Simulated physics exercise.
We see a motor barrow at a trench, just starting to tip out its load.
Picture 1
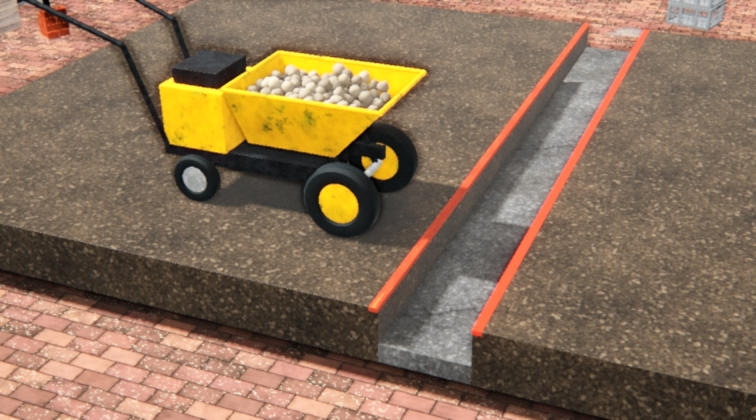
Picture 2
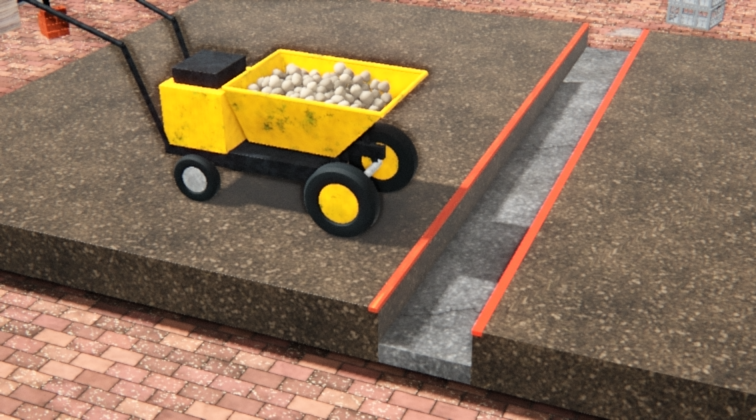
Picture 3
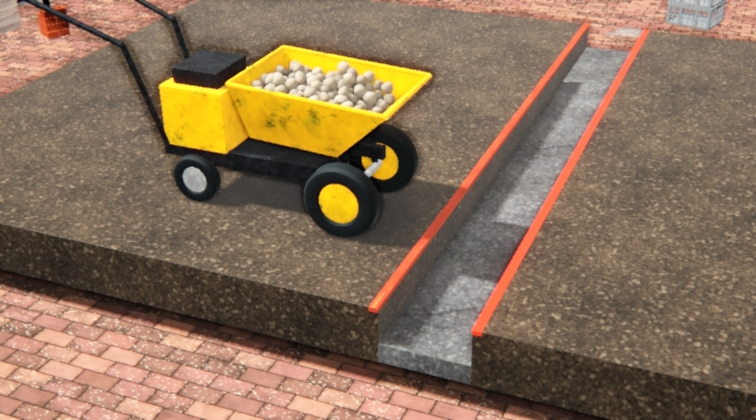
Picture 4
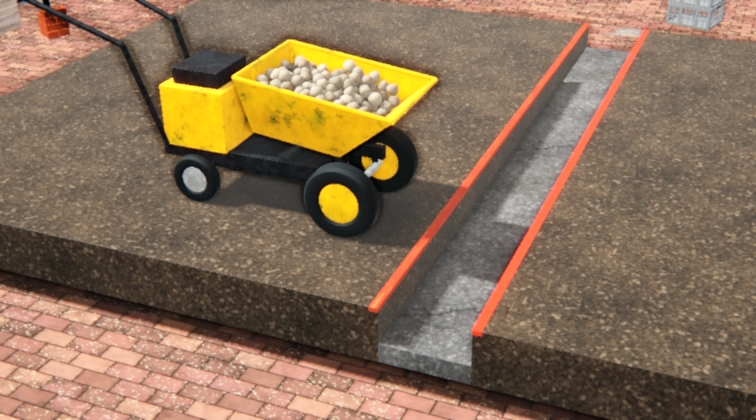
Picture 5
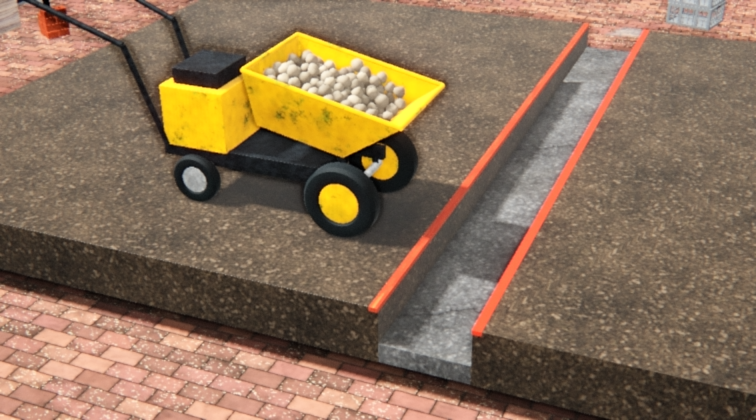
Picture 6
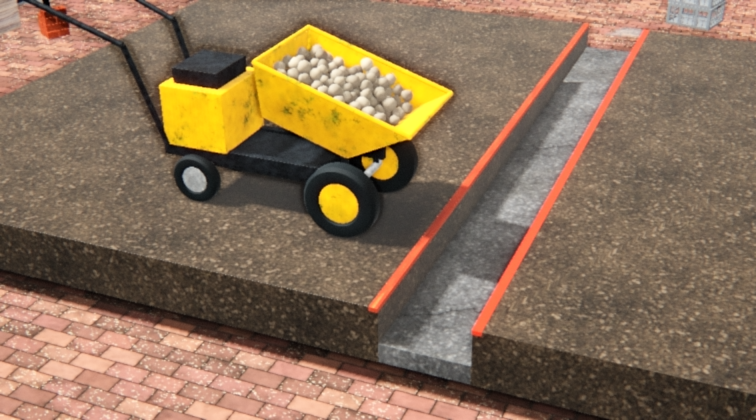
A yellow motor barrow's skip, loaded with pebbles, gradually tilts toward the trench on the right.
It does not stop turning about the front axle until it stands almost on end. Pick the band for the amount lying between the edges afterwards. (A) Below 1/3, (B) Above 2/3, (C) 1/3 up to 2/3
Answer: B.
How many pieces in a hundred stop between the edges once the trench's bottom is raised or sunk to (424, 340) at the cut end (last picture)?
About 80 per cent.
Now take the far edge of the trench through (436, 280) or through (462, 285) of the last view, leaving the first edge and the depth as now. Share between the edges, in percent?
0 %, 50 %.
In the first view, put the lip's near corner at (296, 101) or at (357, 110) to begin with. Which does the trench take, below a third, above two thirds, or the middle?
Record - trial one: One to two thirds; trial two: Beyond two thirds.
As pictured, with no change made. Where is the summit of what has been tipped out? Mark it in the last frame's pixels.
The peak rests near (589, 265).
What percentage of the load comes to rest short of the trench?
About 0 %.
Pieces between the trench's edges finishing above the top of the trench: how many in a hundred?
Close to 0 percent.
Soon, skip tipped steeply; all in the skip.
A while on, skip tipped right over; about two thirds in the skip; about a third in or heaped over the trench; a stray few beyond it; a stray few falling.
Towards the end, skip tipped right over; a stray few in the skip; nearly all in or heaped over the trench; a small part beyond it.
Finally, skip tipped right over; nearly all in or heaped over the trench; a small part beyond it.
